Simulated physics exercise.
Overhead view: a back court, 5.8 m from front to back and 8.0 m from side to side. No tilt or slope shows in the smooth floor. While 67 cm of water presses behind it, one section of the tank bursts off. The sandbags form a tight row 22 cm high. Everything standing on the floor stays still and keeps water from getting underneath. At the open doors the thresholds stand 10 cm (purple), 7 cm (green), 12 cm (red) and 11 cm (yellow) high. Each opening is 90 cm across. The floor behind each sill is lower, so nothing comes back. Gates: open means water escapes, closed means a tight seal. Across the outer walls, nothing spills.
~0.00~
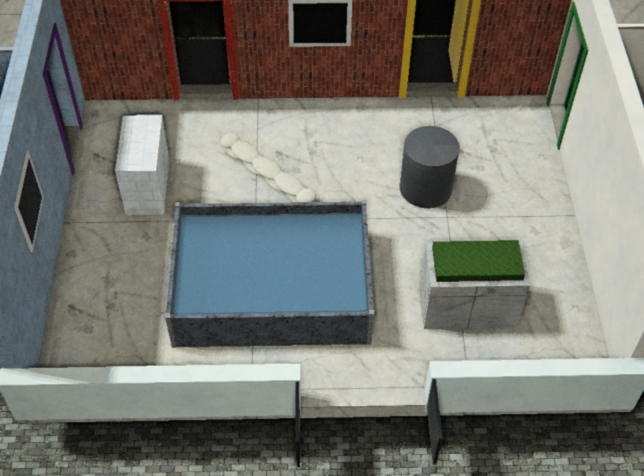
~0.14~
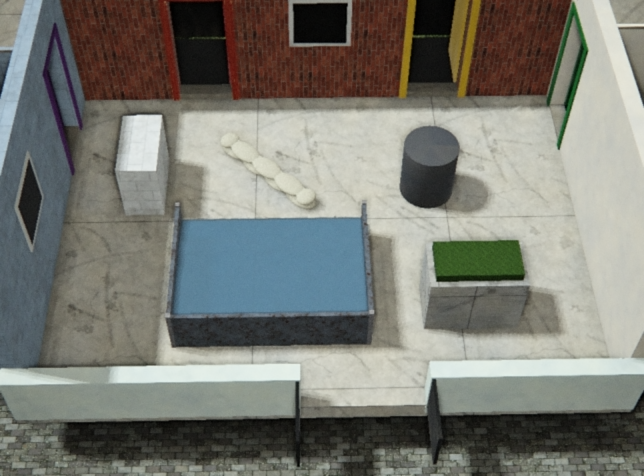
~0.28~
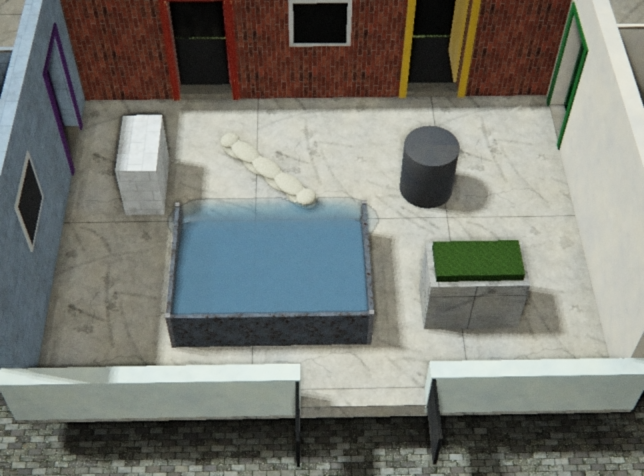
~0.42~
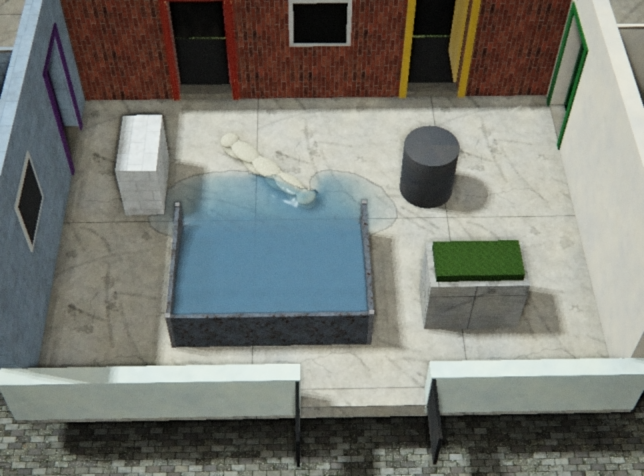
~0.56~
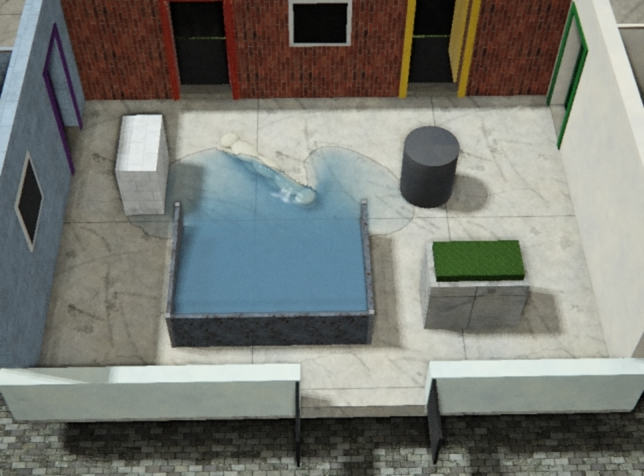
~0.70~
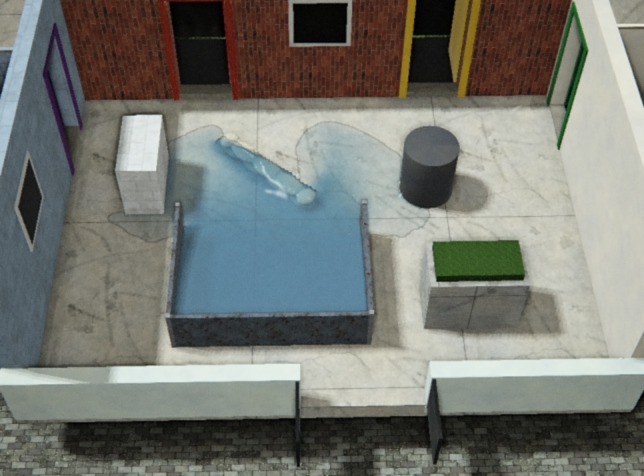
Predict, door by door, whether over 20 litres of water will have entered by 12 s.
Prediction: At the purple door, over 20 litres will have entered. At the green door, over 20 litres will have entered. At the red door, over 20 litres will have entered. At the yellow door, over 20 litres will have entered.
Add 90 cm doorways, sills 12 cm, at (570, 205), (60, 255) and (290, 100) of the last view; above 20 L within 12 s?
In that order: Short of it, short of it, beyond it.
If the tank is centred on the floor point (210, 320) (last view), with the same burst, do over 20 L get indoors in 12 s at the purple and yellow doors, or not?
Purple: Too much; yellow: Within limit.
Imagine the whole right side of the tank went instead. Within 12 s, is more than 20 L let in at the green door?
Against the limit, green exceeds it.
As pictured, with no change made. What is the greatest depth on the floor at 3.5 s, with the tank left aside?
About 26 cm.
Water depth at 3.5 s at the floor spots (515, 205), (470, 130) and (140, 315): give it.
Depths in turn: Roughly 0, 5 and 2 centimetres.
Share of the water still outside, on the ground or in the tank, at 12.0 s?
Close to 84 in a hundred remains.
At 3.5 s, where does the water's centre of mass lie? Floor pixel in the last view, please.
At roughly (258, 187).
After 1.4 s water covers 35 % of the floor and is deepest (42 cm) near (296, 209); purple door not reached, green door not reached, red door 18 cm at the sill, 8 L in, yellow door not reached.
After 2.2 s water covers 40 % of the floor and is deepest (49 cm) near (96, 107); purple door 17 cm at the sill, 2 L in, green door not reached, red door 29 cm at the sill, 59 L in, yellow door 20 cm at the sill, 15 L in.
After 3.5 s water covers 60 % of the floor and is deepest (26 cm) near (94, 114); purple door 17 cm at the sill, 30 L in, green door 16 cm at the sill, 30 L in, red door 21 cm at the sill, 170 L in, yellow door 14 cm at the sill, 46 L in.
After 7.0 s water covers 90 % of the floor and is deepest (17 cm) near (36, 384); purple door 8 cm at the sill, 73 L in, green door 10 cm at the sill, 114 L in, red door 7 cm at the sill, 194 L in, yellow door 7 cm at the sill, 51 L in.
After 12.0 s water covers 95 % of the floor and is deepest (12 cm) near (601, 341); purple door 7 cm at the sill, 73 L in, green door 7 cm at the sill, 121 L in, red door 7 cm at the sill, 194 L in, yellow door 6 cm at the sill, 51 L in.
